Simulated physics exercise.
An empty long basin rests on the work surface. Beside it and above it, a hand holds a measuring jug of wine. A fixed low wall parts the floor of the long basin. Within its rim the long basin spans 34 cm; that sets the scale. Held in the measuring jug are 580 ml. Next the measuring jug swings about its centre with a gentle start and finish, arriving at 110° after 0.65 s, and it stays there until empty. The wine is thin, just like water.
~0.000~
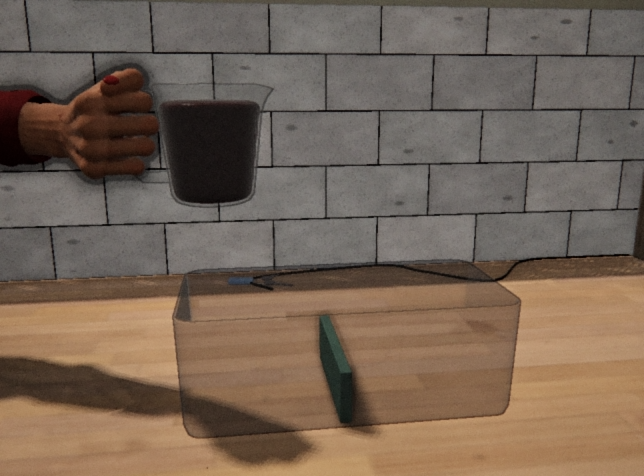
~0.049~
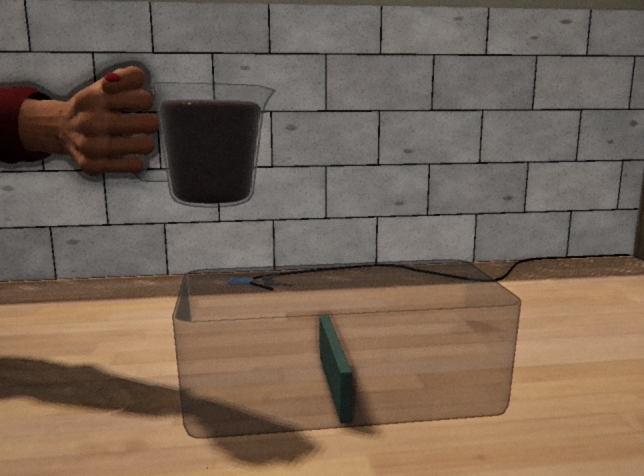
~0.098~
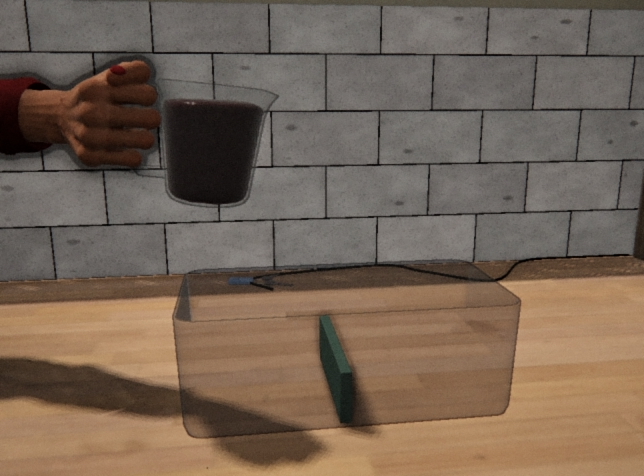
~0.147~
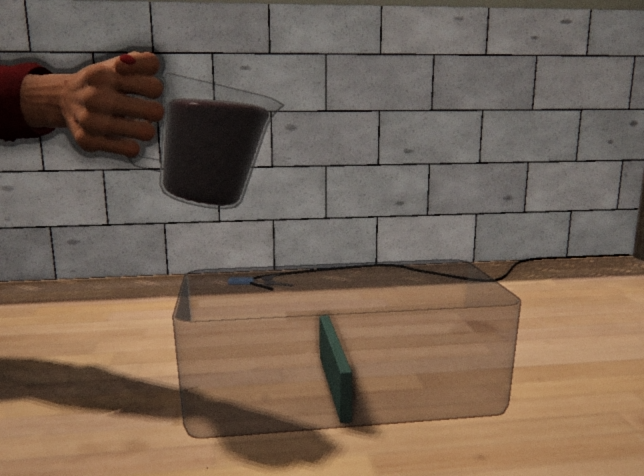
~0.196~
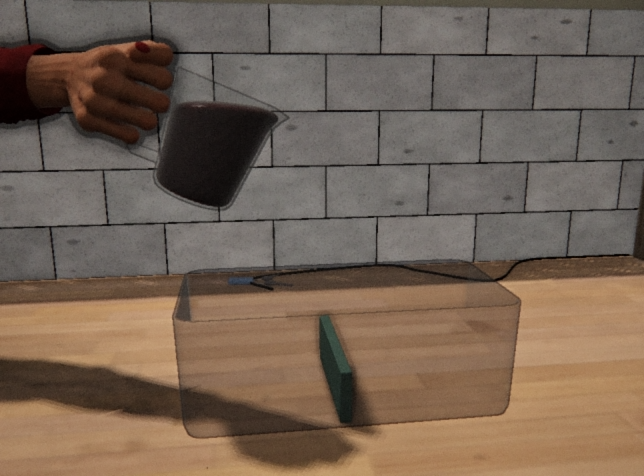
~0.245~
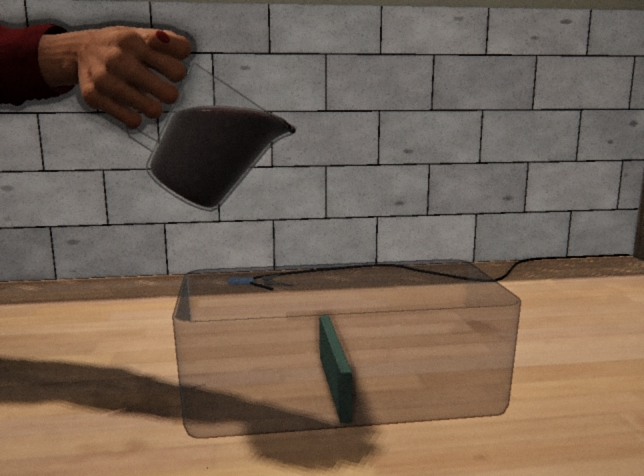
A hand in a red sleeve at the upper left slowly tilts a clear measuring jug of dark liquid rightward, its wrist rising as the liquid reaches the pouring edge. Below sits a long, transparent, empty basin with an upright green divider inside, a dark cable behind it. The steady camera looks slightly down on a pale wooden surface before a grey brick wall, where the hand's shadow shifts.
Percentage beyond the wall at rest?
56 per cent.
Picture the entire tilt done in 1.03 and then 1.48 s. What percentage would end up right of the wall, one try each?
Respectively 70 and 80 %.
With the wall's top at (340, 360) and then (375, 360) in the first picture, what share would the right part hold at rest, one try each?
Respectively 50 and 10 %.
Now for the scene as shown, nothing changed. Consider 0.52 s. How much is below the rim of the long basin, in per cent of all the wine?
About 20 per cent.
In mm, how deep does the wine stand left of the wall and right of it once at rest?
I'd expect close to 10 mm on the left and close to 12 mm on the right.
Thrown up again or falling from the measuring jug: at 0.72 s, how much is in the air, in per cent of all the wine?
About 12 % of the total.
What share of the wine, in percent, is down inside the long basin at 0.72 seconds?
I reckon close to 80 per cent.
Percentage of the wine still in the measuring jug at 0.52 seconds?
Still held: Roughly 48 % of the total.
By 0.52 s the tilt is 99° and 48 per cent is still to pour, 0 is left of the wall and 20 right of it.
By 0.72 s the tilt is 110° and 6 per cent is still to pour, 30 is left of the wall and 50 right of it.
By 0.92 s the tilt is 110° and 0 per cent is still to pour, 42 is left of the wall and 56 right of it.
By 1.15 s the tilt is 110° and 0 per cent is still to pour, 43 is left of the wall and 56 right of it.
At rest 42 per cent lies left of the wall, 56 right of it and 2 outside.
